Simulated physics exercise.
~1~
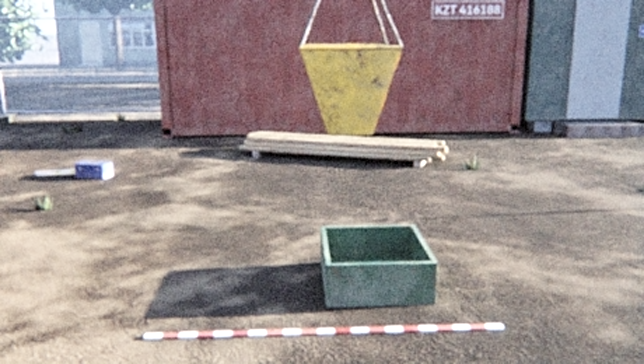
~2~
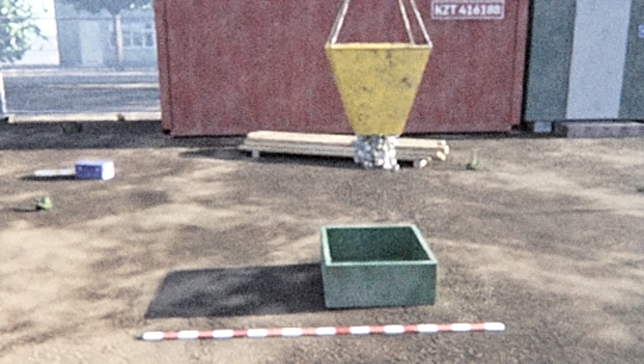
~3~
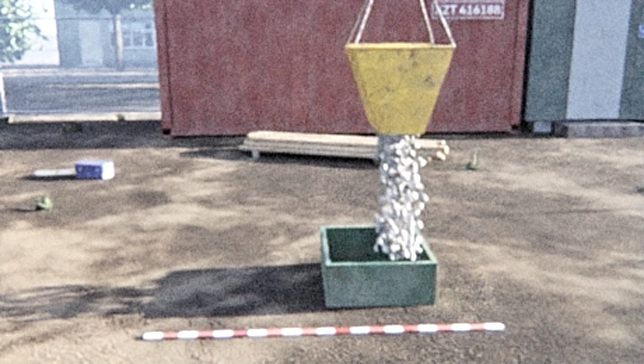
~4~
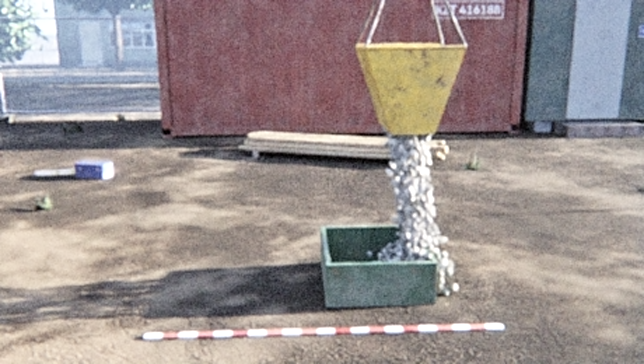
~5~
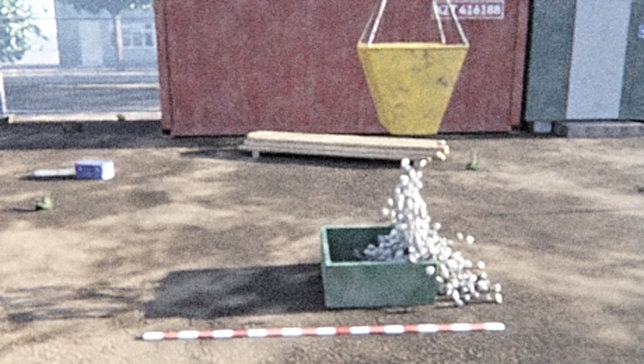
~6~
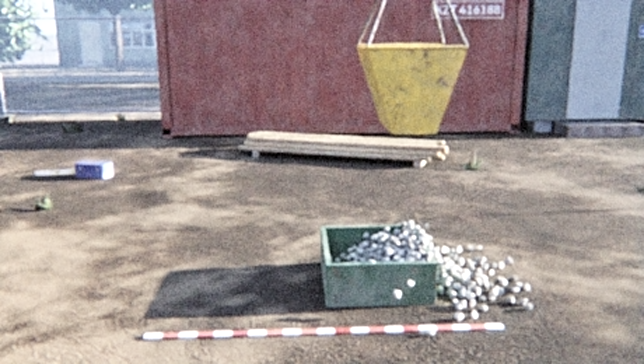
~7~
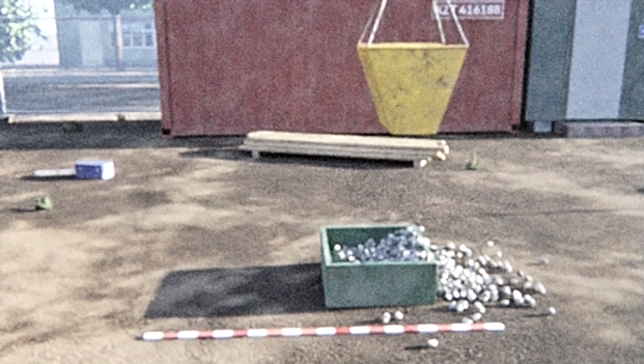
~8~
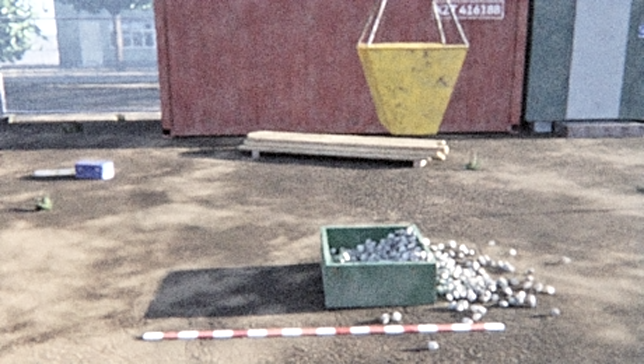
In a dirt yard before a red container, a yellow hopper moves right while pouring pale stones toward a green bin, then stops as the last ones drop; most settle inside the bin, while the rest lie spilled on the ground, mainly to its right.
